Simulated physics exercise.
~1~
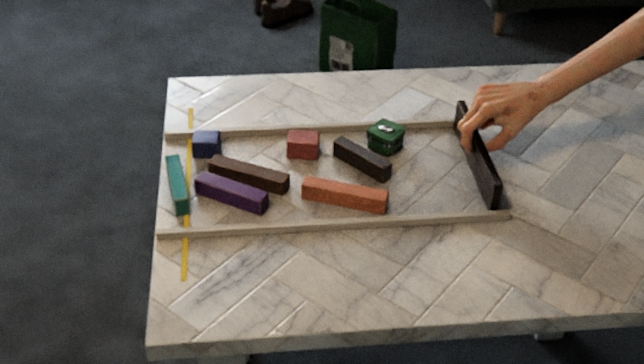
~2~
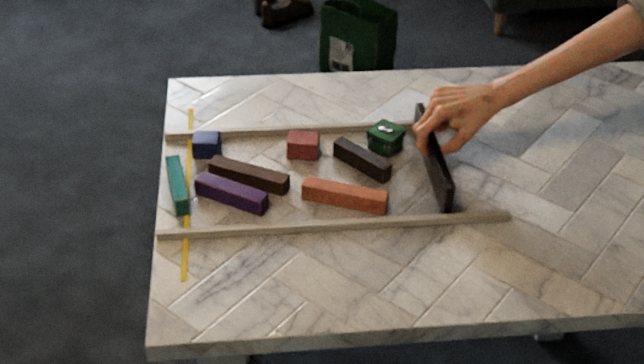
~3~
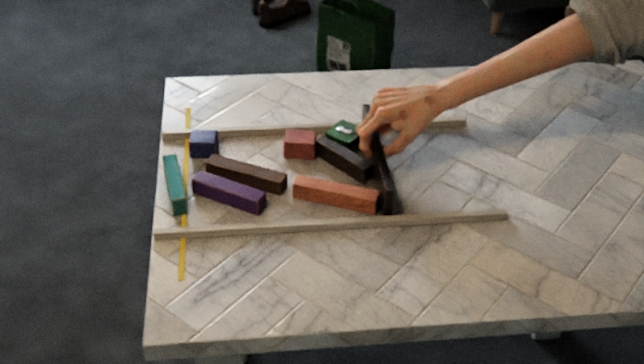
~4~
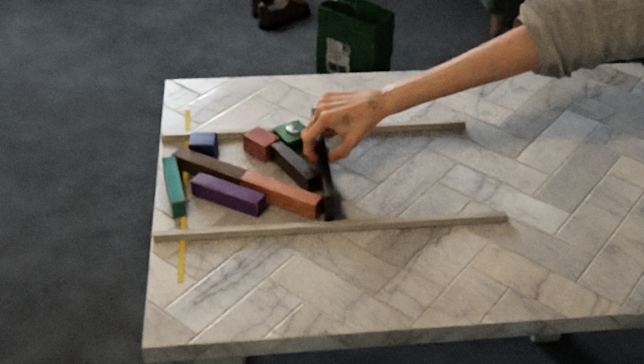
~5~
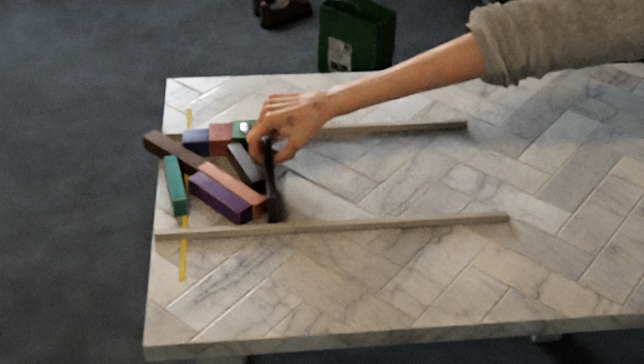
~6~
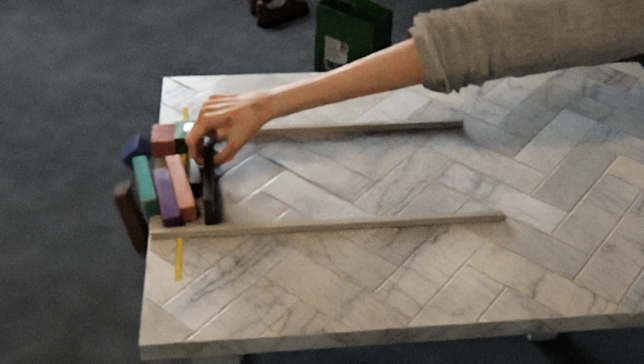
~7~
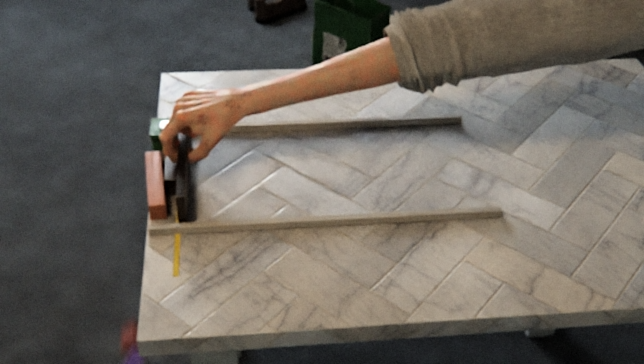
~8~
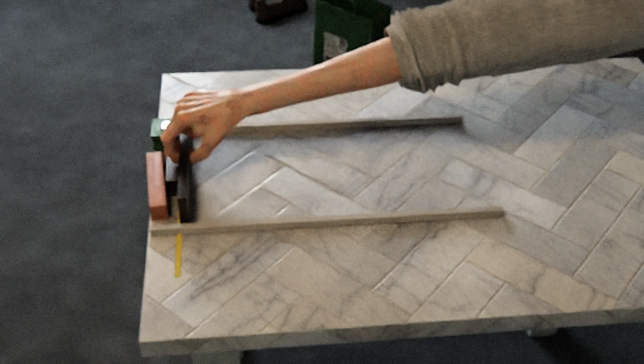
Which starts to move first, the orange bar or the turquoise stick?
The orange bar starts to move first, while the turquoise stick stays still until the board has pushed the pieces much closer to the left edge.
